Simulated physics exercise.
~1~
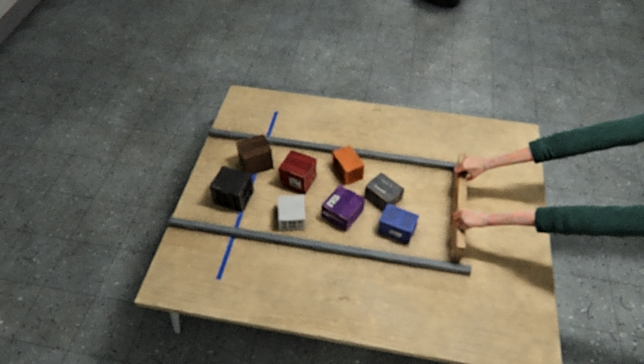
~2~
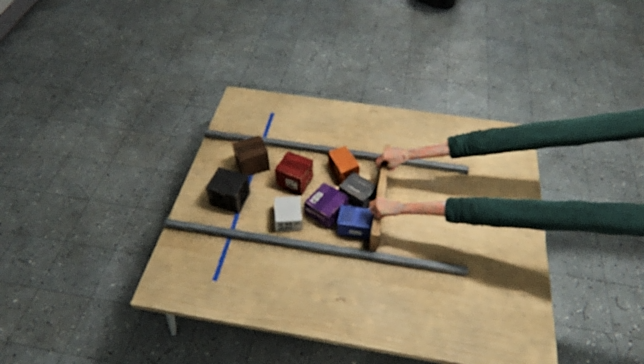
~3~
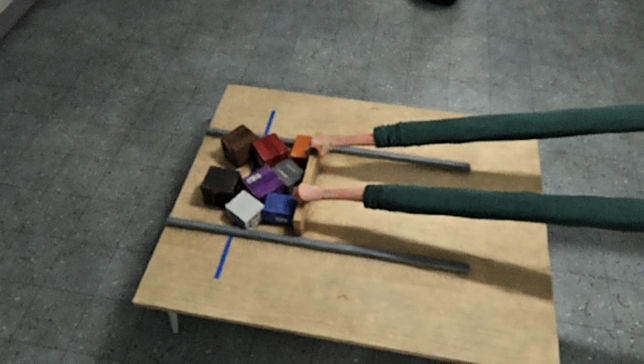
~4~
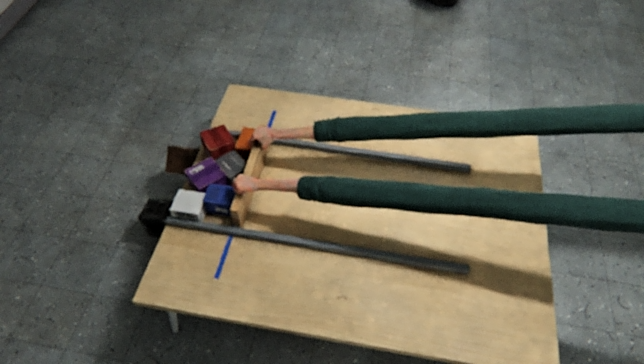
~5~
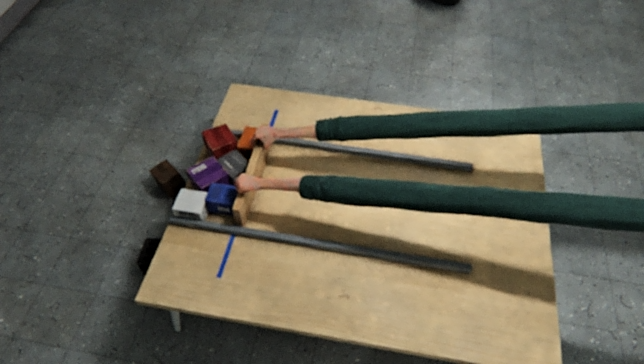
On a low wooden platform, two hands pushing a plank left, bunching colourful boxes together until the black and brown ones fall off.
